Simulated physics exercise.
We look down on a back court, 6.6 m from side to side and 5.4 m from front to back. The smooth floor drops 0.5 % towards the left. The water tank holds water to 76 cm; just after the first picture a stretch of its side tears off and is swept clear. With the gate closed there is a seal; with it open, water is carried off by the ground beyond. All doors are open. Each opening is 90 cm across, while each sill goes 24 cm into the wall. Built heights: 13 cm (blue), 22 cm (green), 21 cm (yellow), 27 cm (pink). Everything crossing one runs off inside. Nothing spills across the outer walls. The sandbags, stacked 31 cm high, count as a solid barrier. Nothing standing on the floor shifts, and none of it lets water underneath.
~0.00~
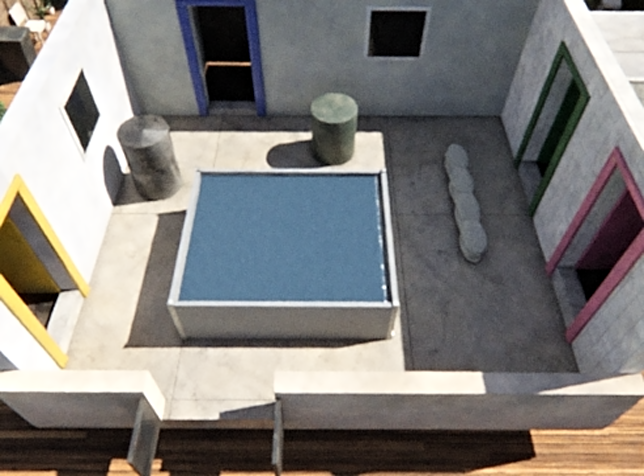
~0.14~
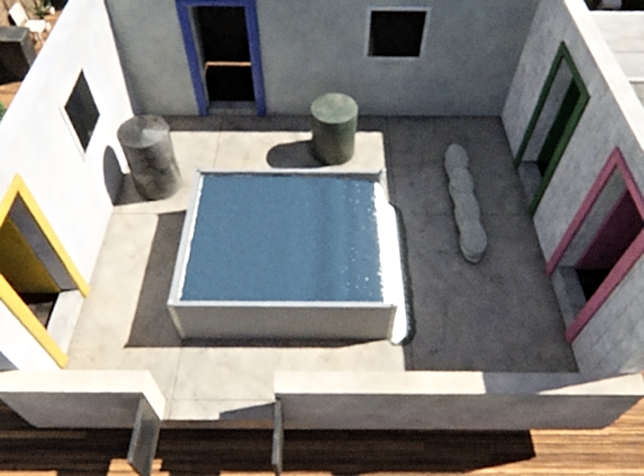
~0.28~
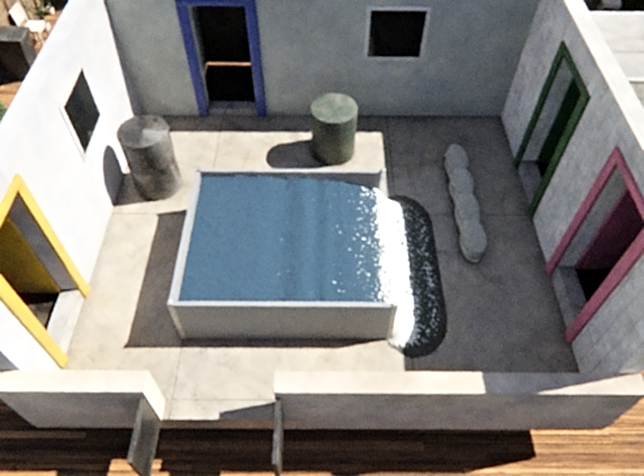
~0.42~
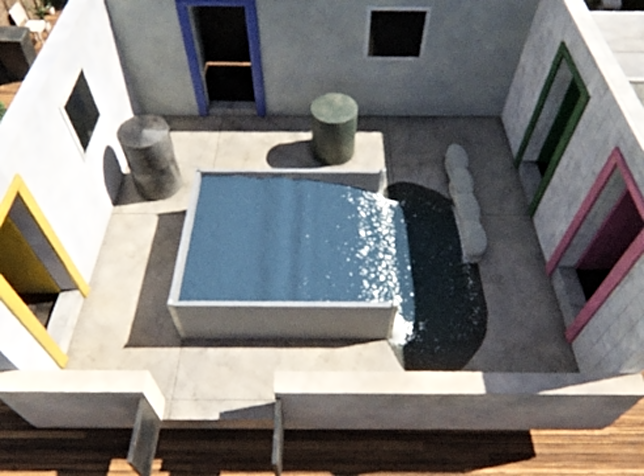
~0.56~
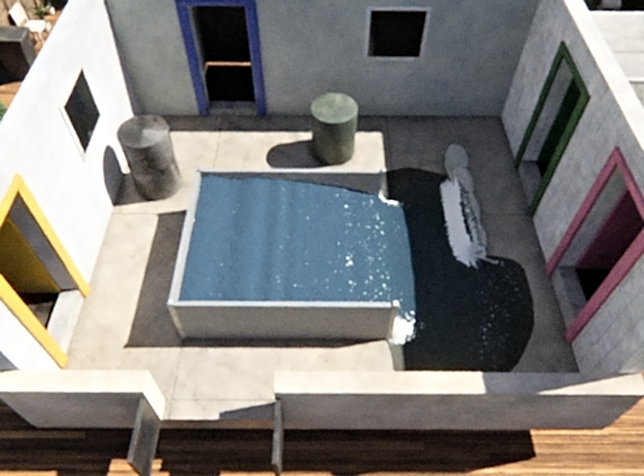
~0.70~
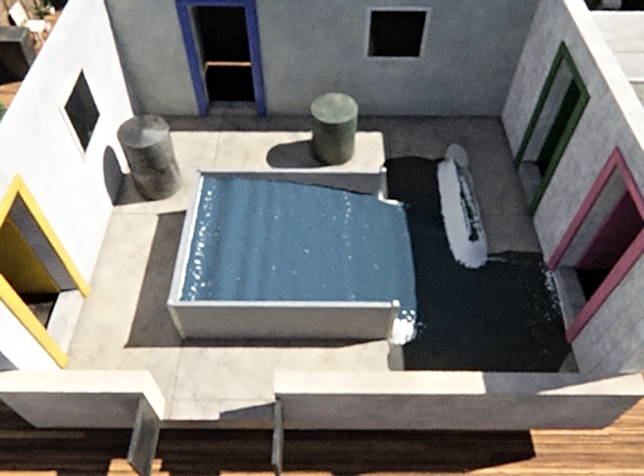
Water pouring from the open right side of a raised tank, spreading across a walled courtyard floor and around a low pale barrier.
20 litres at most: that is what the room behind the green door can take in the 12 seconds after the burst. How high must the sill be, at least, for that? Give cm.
About 13 cm.
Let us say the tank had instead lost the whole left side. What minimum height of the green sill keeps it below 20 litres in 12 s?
About 14.0 centimetres.
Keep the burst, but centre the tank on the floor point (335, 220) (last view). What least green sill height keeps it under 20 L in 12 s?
Roughly 20 cm is needed.
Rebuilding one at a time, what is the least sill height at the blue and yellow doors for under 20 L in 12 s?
Some 14.5 cm for blue, some 16 cm for yellow.
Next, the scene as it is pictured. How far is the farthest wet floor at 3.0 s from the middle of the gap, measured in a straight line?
4.4 m.
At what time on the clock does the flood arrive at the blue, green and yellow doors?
Arrives: Blue 2.6 s / green 1.3 s / yellow 4.0 s.
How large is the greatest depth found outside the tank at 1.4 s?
About 50 cm at most.
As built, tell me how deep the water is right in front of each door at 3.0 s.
Centimetres: Blue = 4, green = 11, yellow = 0, pink = 38.
After 1.4 s water covers 35 % of the floor, deepest (50 cm) near (451, 248); 2 cm at the green door, 0 litres in over its 22 cm sill.
After 3.0 s water covers 55 % of the floor, deepest (43 cm) near (566, 400); 11 cm at the green door, 0 litres in over its 22 cm sill.
After 12.0 s water covers 95 % of the floor, deepest (18 cm) near (155, 399); 7 cm at the green door, 2 litres in over its 22 cm sill.
At the green door as built, the water arrived by 1.3 s and peaked near 19 cm at 5.8 s.
Run again over the same 12 s with other heights there, 33 litres in over 11 cm, 12 litres over 15 cm. The limit of 20 litres is kept from about 13 cm up.
